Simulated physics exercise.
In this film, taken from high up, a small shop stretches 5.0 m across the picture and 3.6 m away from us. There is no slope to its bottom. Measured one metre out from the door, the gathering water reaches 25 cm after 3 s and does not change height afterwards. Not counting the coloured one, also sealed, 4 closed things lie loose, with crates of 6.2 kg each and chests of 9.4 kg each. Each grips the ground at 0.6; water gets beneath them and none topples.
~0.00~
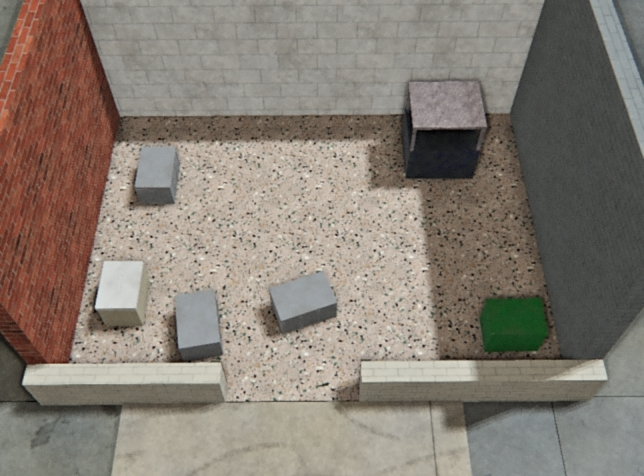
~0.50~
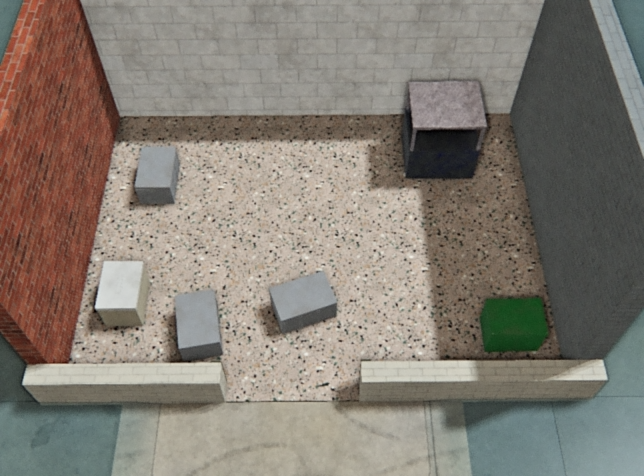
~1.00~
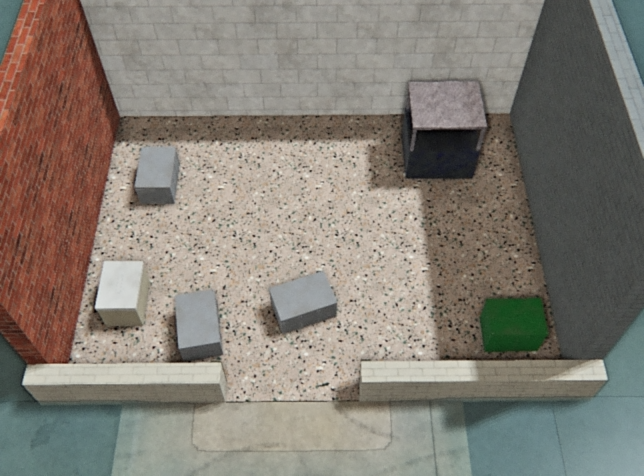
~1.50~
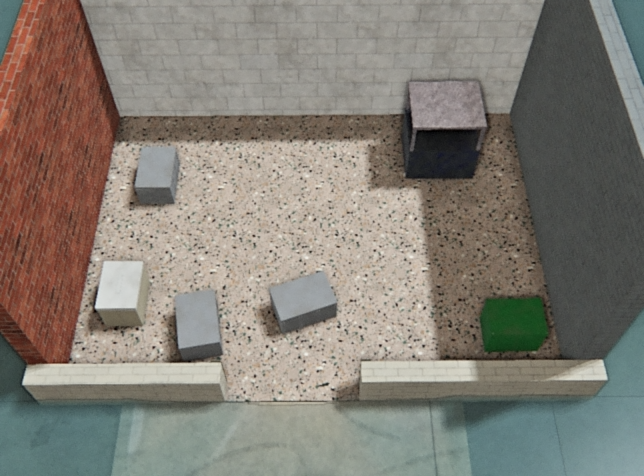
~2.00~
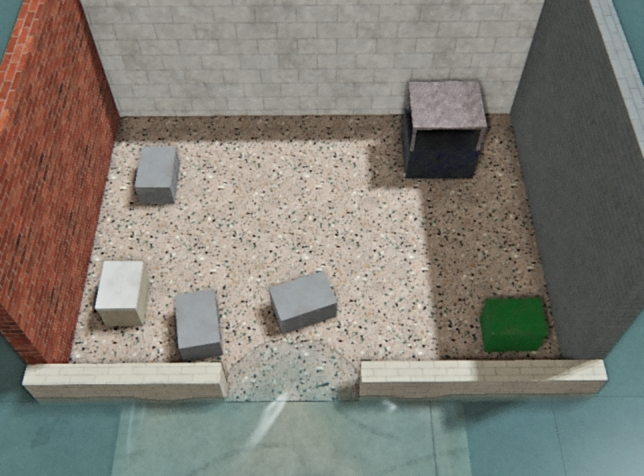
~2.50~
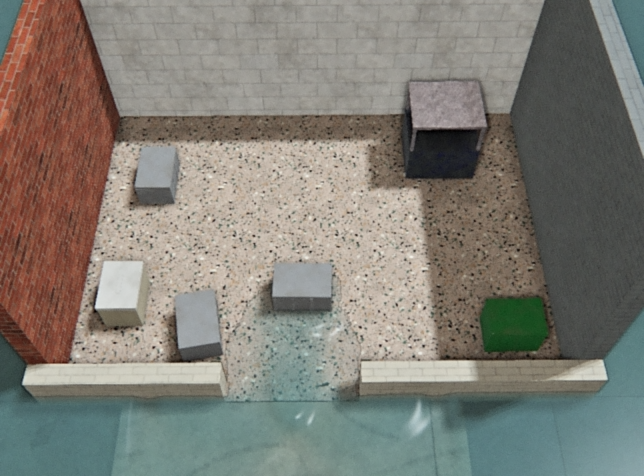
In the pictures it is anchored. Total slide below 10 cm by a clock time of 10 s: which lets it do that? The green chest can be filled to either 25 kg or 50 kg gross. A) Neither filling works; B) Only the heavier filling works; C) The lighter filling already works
The answer is C.
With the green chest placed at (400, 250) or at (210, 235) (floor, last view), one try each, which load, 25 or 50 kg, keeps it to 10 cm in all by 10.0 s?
Taking the two spots in turn, both keep it, then only the heavier keeps it.
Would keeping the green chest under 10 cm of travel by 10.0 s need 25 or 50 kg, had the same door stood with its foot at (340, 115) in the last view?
The answer is that only the greater mass suffices.
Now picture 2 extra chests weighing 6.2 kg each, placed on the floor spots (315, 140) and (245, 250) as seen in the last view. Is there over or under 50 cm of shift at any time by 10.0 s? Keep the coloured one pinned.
First one: Inside the limit; second one: Beyond the limit.
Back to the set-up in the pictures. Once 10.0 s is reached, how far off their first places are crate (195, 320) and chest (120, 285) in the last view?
One is off by 10 cm, the other by 60 cm, in the order asked.
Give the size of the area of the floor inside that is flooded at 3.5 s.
Near 5.5 m2 in all.
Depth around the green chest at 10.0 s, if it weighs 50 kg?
About 7 cm.
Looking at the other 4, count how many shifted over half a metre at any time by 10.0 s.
I get 3.
After 3.5 s the green chest would be 0 cm from its start with 25 kg and 0 cm from its start with 50 kg; 0 cm of water round it then.
After 4.5 s the green chest would be 0 cm from its start with 25 kg and 0 cm from its start with 50 kg; 0 cm of water round it then.
After 7.0 s the green chest would be 0 cm from its start with 25 kg and 0 cm from its start with 50 kg; 2 cm of water round it then.
After 10.0 s the green chest would be 0 cm from its start with 25 kg and 0 cm from its start with 50 kg; 7 cm of water round it then.
